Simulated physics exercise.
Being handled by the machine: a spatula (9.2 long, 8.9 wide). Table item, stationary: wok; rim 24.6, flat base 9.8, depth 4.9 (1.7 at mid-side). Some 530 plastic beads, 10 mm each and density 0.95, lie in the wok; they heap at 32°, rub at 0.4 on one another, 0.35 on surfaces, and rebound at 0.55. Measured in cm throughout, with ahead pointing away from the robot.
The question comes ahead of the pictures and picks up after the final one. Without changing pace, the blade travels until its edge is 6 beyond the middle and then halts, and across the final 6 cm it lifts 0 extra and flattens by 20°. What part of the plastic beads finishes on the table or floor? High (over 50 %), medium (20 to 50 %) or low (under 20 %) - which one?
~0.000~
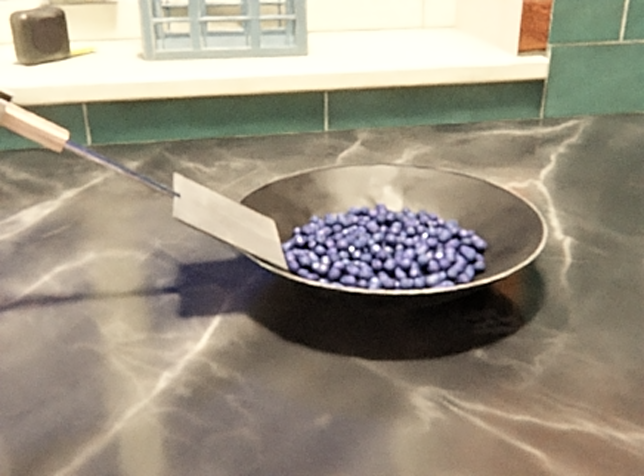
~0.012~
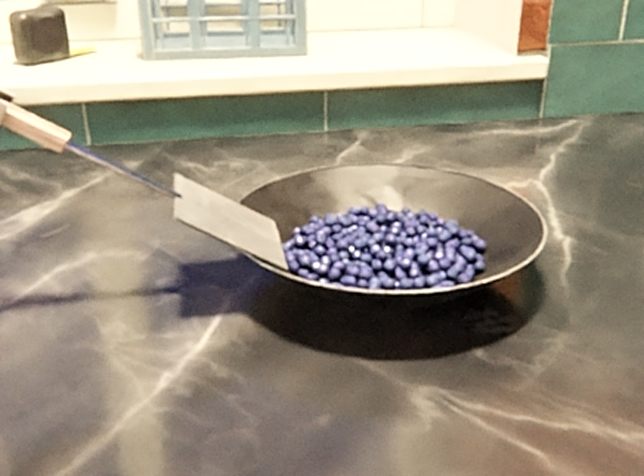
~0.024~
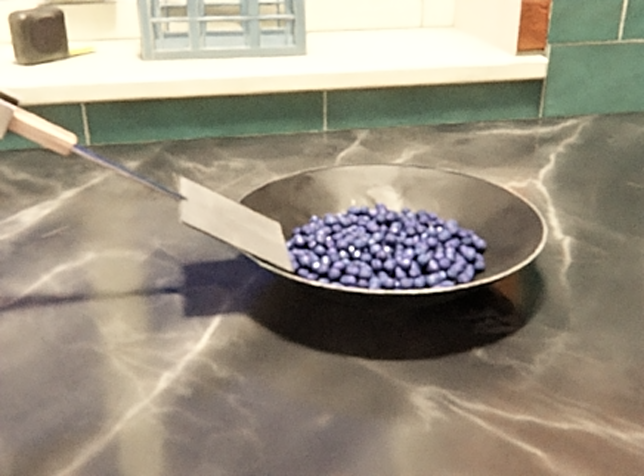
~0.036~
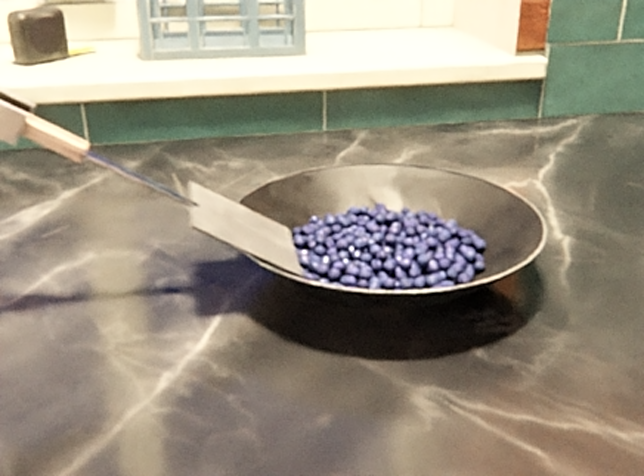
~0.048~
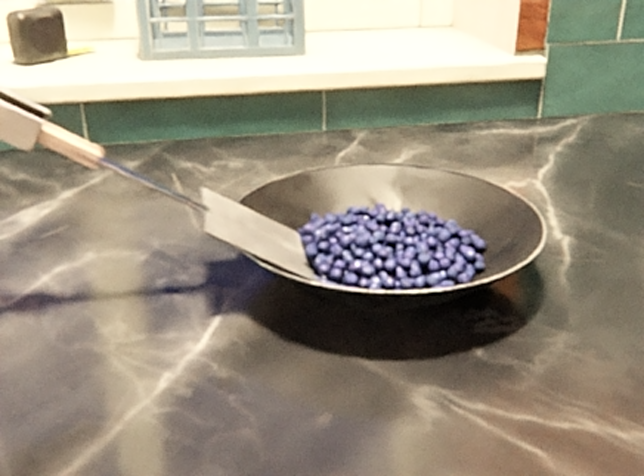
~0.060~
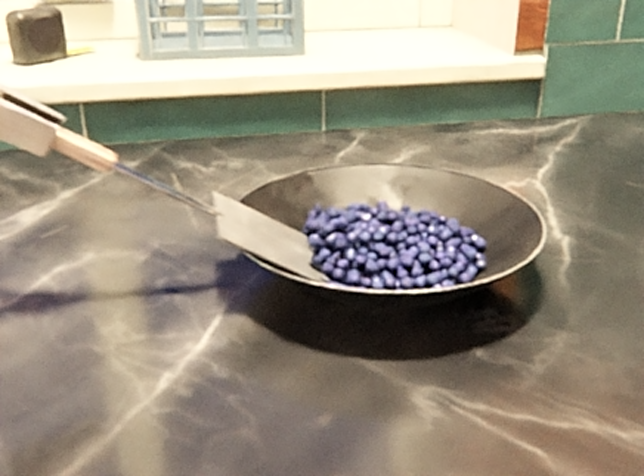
Low, under 20 %.
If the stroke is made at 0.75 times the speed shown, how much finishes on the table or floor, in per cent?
Roughly 5 per cent.
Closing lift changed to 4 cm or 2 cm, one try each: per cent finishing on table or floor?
15 and 10 %.
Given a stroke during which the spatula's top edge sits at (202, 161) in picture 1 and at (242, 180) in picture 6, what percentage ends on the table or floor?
Off the vessel, on the table or floor: Some 10 percent.
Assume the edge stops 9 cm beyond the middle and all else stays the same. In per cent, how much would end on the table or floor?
I'd expect close to 35 per cent then.
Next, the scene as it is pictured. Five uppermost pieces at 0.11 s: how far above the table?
Roughly 6 cm above the table.
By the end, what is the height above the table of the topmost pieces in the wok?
It reaches around 6.0 cm.
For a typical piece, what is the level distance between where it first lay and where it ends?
I'd put it at close to 6 centimetres.
By 0.11 s, sloping 32°, highest piece 6 above the table; 527 in the wok.
By 0.16 s, sloping 24°, highest piece 6 above the table; 526 in the wok, 1 on the blade or in flight.
By 0.39 s, sloping 12°, highest piece 6 above the table; 487 in the wok, 39 on the table or floor, 1 on the blade or in flight.
By 1.44 s, sloping 12°, highest piece 6 above the table; 486 in the wok, 41 on the table or floor.
Final count, 486 in the wok, 41 on the table or floor. That is 8 % on the table or floor.
